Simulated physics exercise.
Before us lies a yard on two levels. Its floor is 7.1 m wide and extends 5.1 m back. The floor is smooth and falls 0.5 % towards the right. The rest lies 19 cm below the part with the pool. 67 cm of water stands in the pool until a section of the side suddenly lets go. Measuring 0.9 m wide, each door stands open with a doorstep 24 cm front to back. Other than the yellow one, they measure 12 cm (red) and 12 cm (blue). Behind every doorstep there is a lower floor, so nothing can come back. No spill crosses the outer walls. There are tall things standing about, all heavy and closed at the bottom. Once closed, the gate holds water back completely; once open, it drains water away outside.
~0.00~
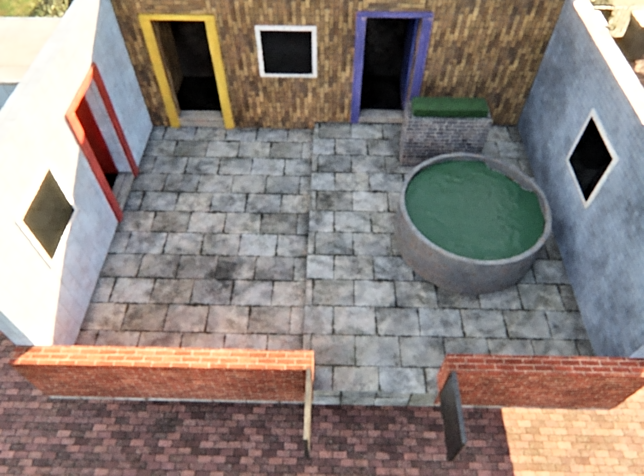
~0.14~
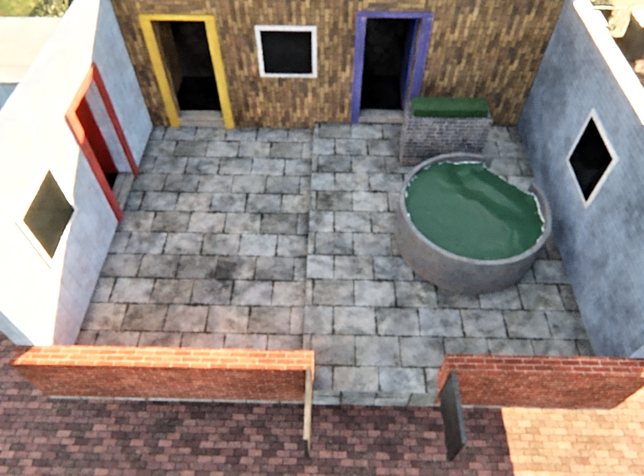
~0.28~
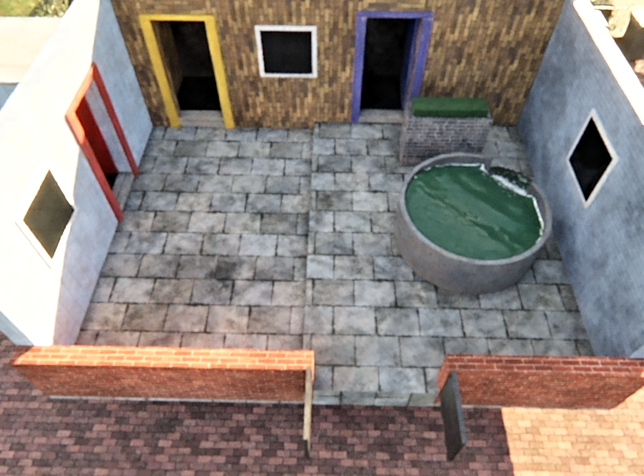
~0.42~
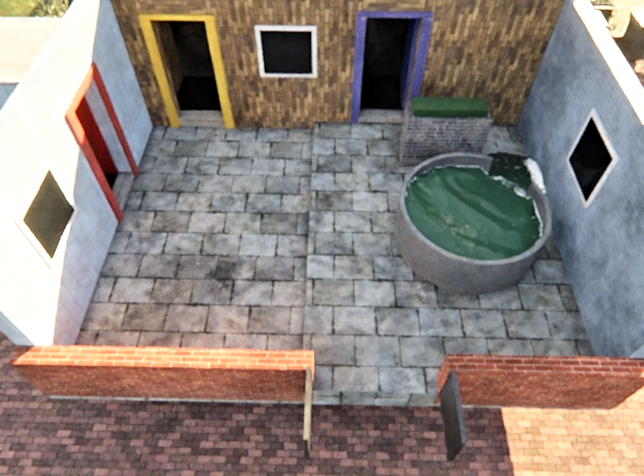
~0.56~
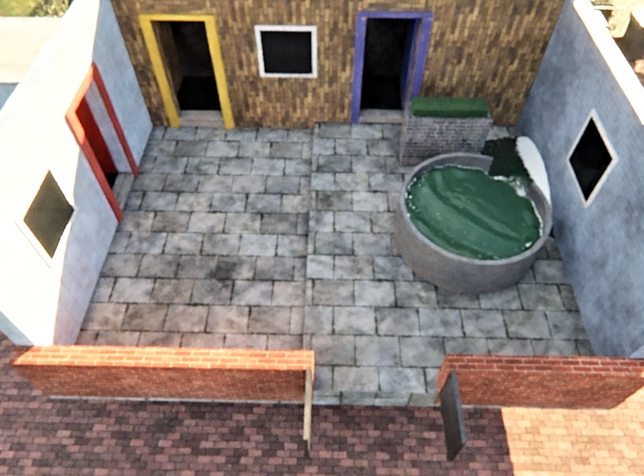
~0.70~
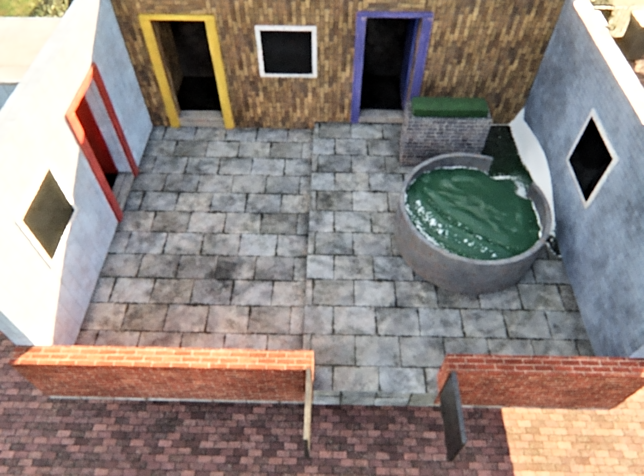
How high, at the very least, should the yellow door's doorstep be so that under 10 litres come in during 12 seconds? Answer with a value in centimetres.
It should be at least 8 cm or so.
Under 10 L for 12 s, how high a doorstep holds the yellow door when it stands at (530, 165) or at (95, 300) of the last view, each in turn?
Roughly 34 cm for the first and 6.0 cm for the second.
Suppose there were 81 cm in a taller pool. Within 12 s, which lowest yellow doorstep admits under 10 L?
Roughly 10.0 centimetres would do it.
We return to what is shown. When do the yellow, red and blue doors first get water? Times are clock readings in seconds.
Yellow: 3.0 s; red: 3.8 s; blue: 1.6 s.
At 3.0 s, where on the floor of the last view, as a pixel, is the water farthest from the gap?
Around (186, 140).
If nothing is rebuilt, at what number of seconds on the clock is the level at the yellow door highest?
Around 8.0 seconds.
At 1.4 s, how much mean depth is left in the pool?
I'd put it at some 48 centimetres on average.
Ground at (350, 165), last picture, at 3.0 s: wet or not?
That spot is swamped.
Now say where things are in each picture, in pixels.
The first frame shows the pool at (473, 207) is whole and still, 67 cm deep; the yellow door at (193, 83) is dry.
In the second frame, water pours out on the far side and has run 0.3 m, to a hidden place; about 9 cm deep outside, 67 cm at the back.
In the third frame, the gap is on the far side, the front 0.8 m out at (538, 187); the back of the pool holds 67 cm.
In the fourth frame, water pours out on the far side and has run 1.3 m, to (528, 159); about 10 cm deep outside, 67 cm at the back.
In the fifth frame, the front is at (521, 139), 1.7 m from the gap on the far side; 1.8 m2 of floor is wet, 66 cm left at the back.
In the sixth frame, the front is at (517, 126), 2.0 m from the gap on the far side; 2.3 m2 of floor is wet, 57 cm left at the back; the yellow door at (193, 83), 5.7 m from the gap, is still 4.6 m from the nearest water.
After 1.4 s water covers 10 % of the floor, deepest (54 cm) near (516, 132); it has not reached the yellow door.
After 3.0 s water covers 35 % of the floor, deepest (32 cm) near (516, 132); 3 cm at the yellow door, 0 litres in over its 21 cm doorstep.
After 12.0 s water covers 95 % of the floor, deepest (12 cm) near (280, 377); 6 cm at the yellow door, 0 litres in over its 21 cm doorstep.
At the yellow door as built, the water arrived by 3.0 s and peaked near 9 cm at 8.2 s.
Run again over the same 12 s with other heights there, 15 litres in over 7 cm, 4 litres over 9.5 cm. The limit of 10 litres is kept from about 8 cm up.
